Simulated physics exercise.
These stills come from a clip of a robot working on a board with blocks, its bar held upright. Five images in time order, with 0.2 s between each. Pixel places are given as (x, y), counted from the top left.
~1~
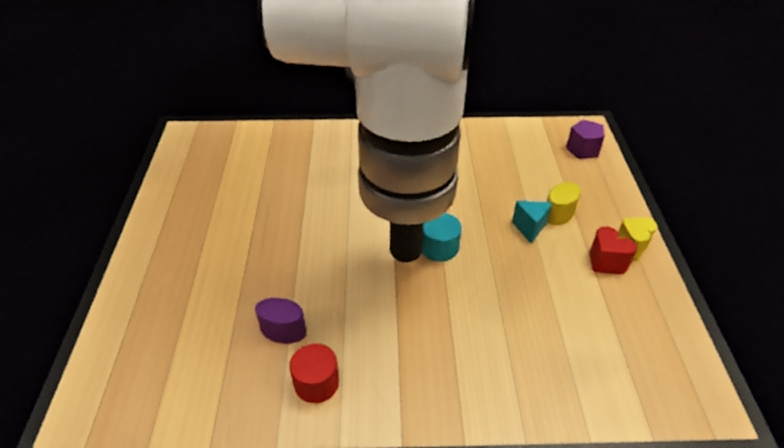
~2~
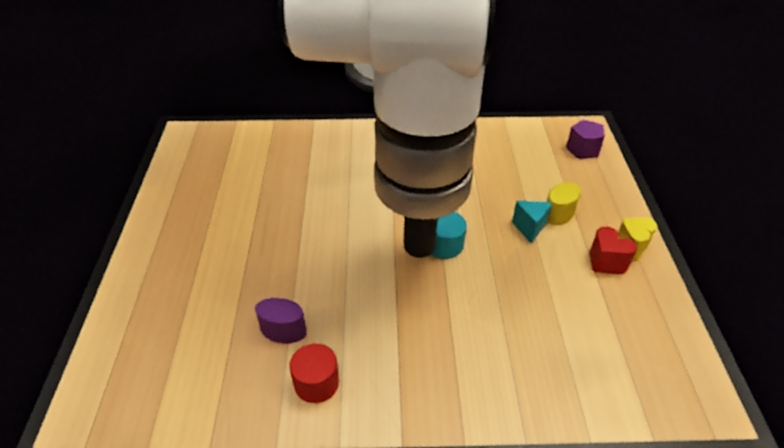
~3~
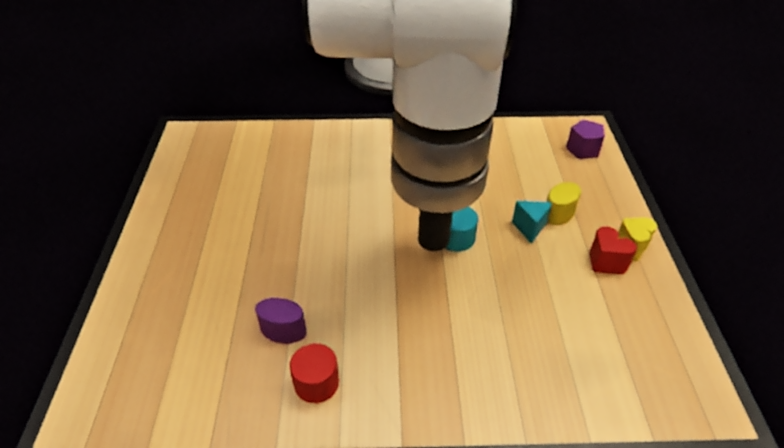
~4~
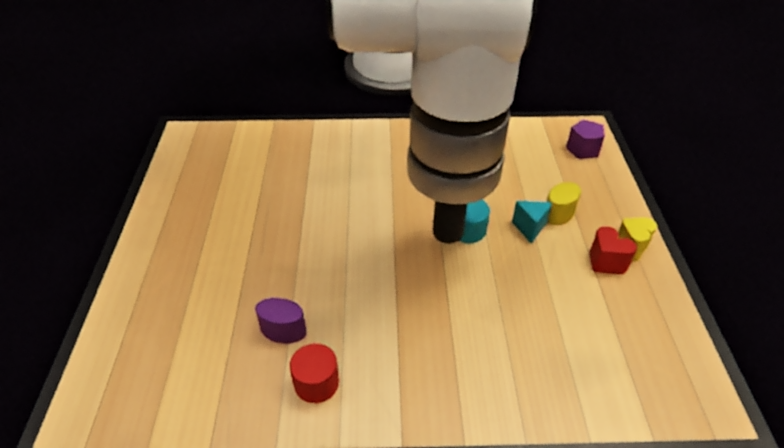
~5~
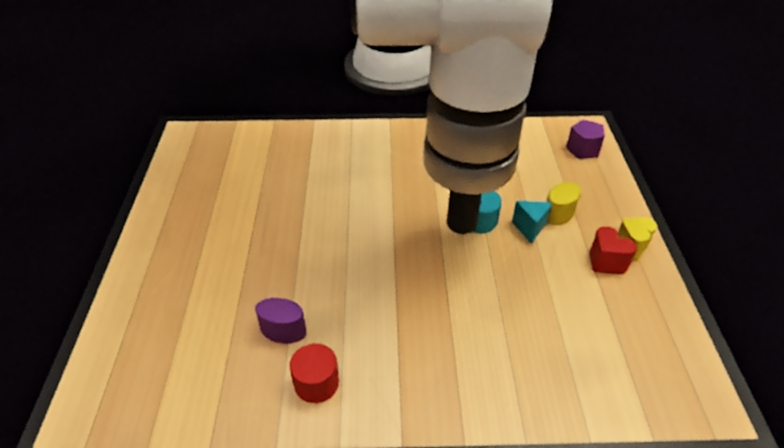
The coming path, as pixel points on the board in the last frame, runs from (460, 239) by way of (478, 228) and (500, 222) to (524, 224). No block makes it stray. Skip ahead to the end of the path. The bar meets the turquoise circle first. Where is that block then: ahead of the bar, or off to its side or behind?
Slipped off.
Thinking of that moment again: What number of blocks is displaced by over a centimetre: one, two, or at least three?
Shifted over 1 cm: Two.
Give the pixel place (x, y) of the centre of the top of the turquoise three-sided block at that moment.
The centre of its top will be at (555, 211).
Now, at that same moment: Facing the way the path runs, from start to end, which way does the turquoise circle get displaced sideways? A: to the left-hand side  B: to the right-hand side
Letter A.
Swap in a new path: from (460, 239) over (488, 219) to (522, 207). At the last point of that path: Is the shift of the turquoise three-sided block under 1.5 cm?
I'd say yes.
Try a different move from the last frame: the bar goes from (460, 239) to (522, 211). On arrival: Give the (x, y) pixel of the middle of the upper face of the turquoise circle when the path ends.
Expect it around (514, 168).
The first path, step by step. Halfway along, bar at (491, 210); turquoise circle at (502, 181).
At the end, bar at (528, 210); turquoise circle at (508, 178); turquoise three-sided block at (555, 211), turned 45° clockwise; yellow oval block unmoved.
